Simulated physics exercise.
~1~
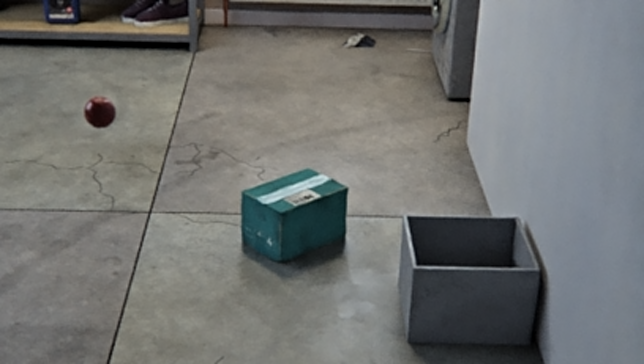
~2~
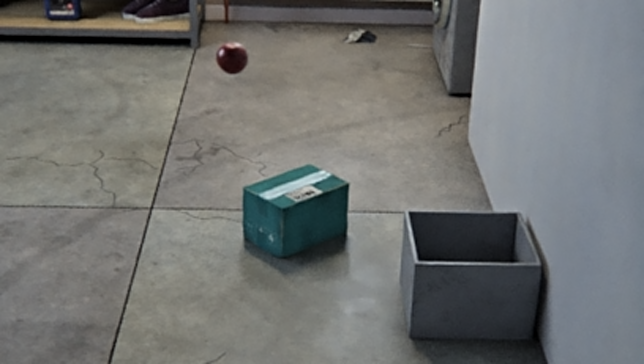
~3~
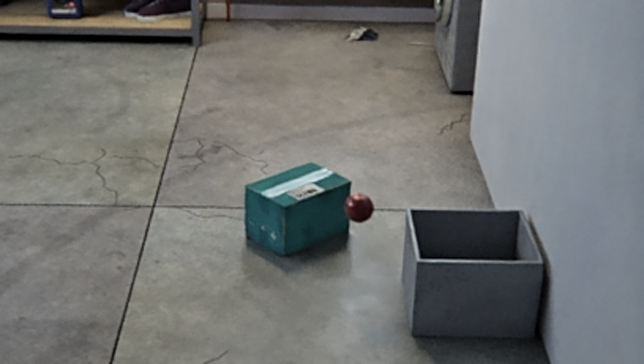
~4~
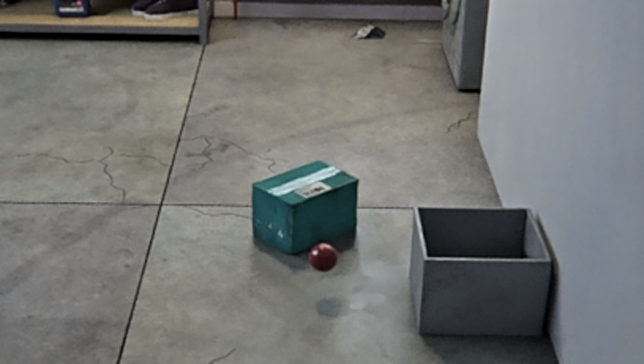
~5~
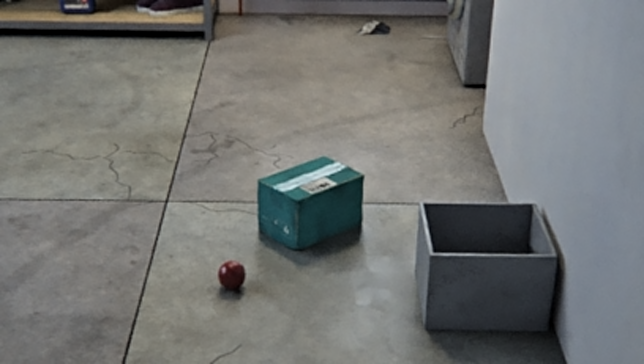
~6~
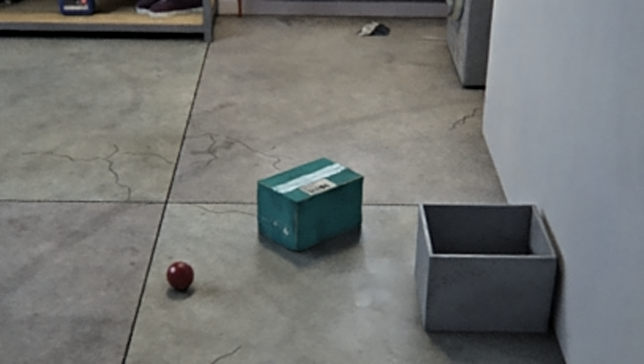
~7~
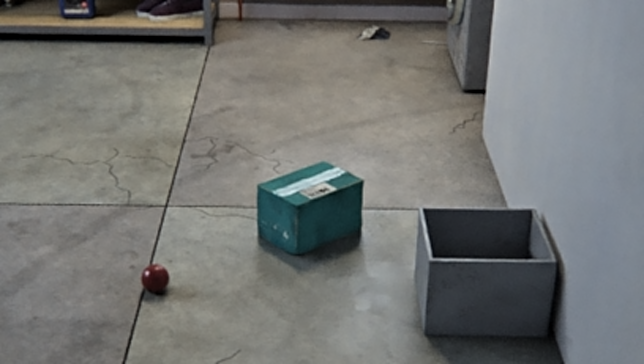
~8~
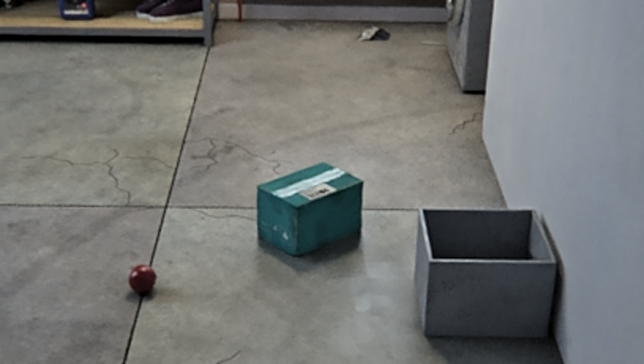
The clip opens with a red apple in the air at the left, above a concrete floor where a turquoise parcel sits near an open grey box. The apple flies to the right, passing above the parcel, then drops steeply into the gap between the parcel and the box. Instead of going in, it heads back left, moving low in front of the parcel. It continues leftward across the floor, covering less and less ground. The apple ends up outside the box, at the left near a dark floor seam, while the parcel remains in place.
